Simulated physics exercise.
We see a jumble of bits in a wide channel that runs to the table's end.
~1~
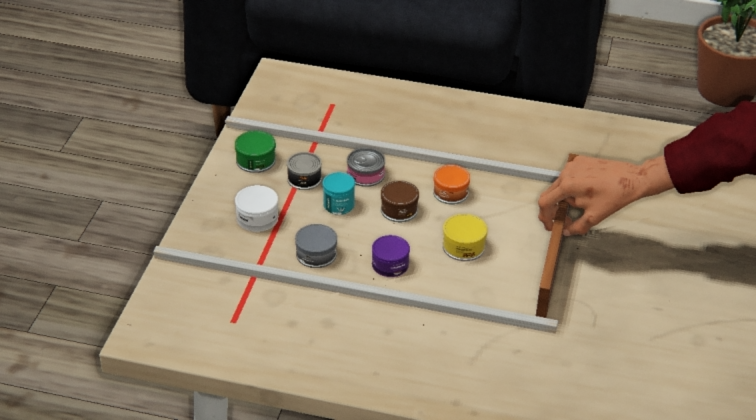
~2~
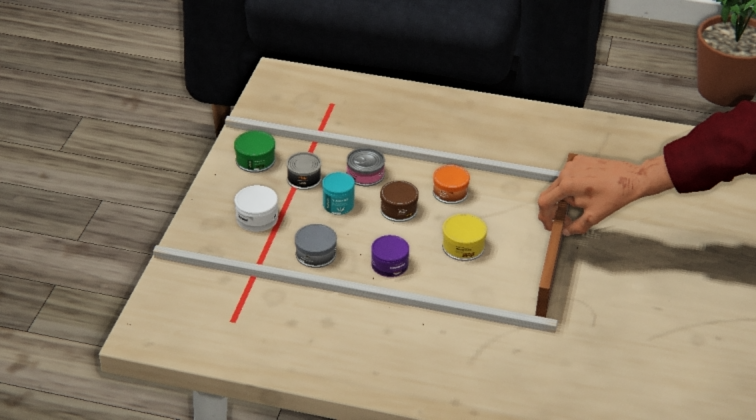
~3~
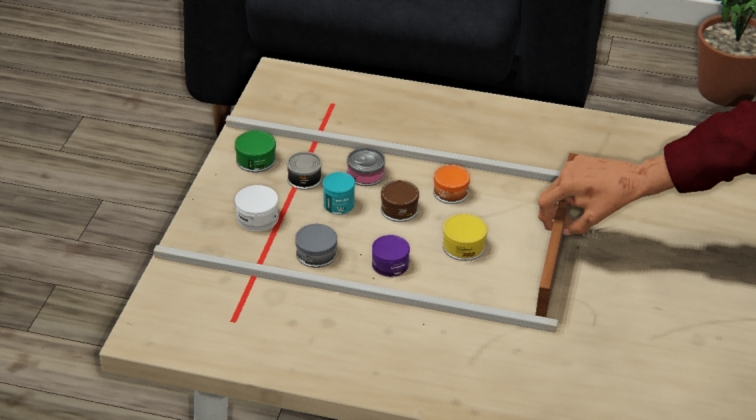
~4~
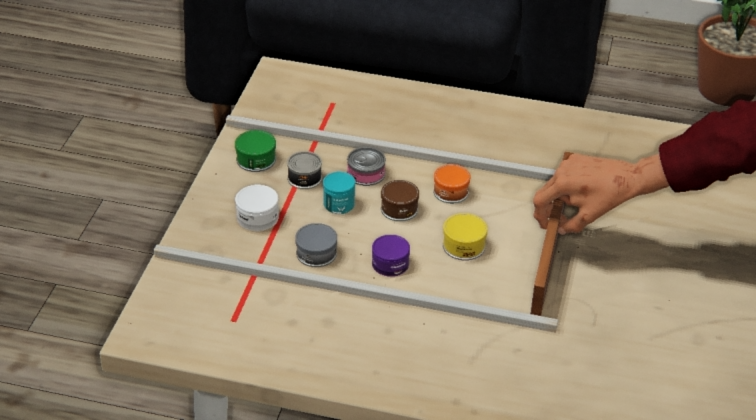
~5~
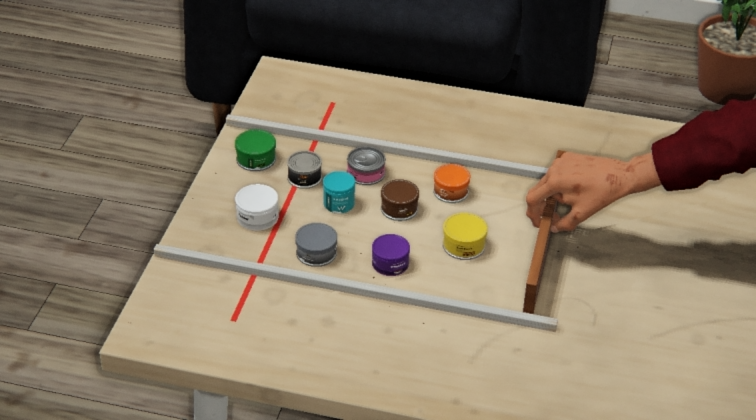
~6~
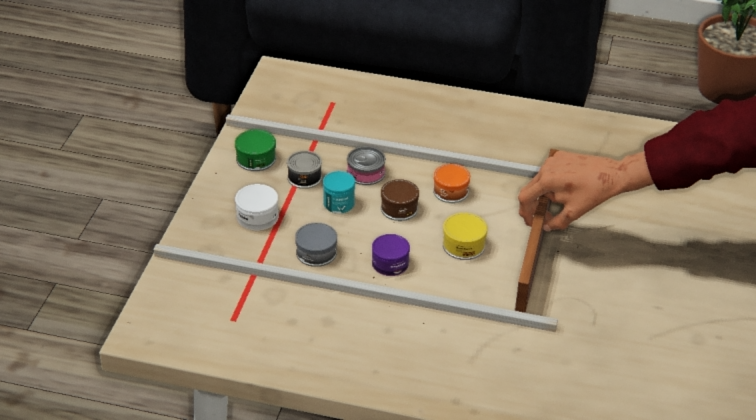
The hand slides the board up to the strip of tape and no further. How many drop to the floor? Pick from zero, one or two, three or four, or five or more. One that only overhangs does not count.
Here the number that fall off is zero.
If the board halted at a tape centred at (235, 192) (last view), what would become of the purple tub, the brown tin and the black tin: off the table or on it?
The purple tub is kept; the brown tin remains up; the black tin drops off.
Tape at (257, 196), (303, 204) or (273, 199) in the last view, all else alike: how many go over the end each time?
The counts: 1, 0 and 0.
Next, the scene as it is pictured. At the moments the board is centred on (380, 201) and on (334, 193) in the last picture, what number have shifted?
7 and 8.
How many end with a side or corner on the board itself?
In contact: 4.
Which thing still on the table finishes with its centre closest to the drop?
Foremost is the green pot.
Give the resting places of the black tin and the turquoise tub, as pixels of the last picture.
The black tin at (254, 162), the turquoise tub at (242, 182).
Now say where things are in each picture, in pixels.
In the first picture, green pot (255, 152); white tub (257, 209); black tin (304, 171); board (558, 234); tape (288, 203).
In the second picture, white tub (257, 209); yellow tin (464, 238).
In the third picture, black tin (304, 171); pink pot (366, 167).
In the fourth picture, green pot (256, 151); grey tin (316, 245).
In the fifth picture, white tub (257, 208); brown tin (400, 200).
In the sixth picture, green pot (256, 150); white tub (257, 208); black tin (305, 170); board (538, 229); tape (288, 201).
Soon after, none off yet; green pot at rest near (256, 150); white tub at rest near (257, 208); black tin at rest near (305, 170).
After that, none off yet; green pot at rest near (256, 150); white tub at rest near (257, 207); black tin moving near (297, 167).
In the end, the number that fall off is zero.
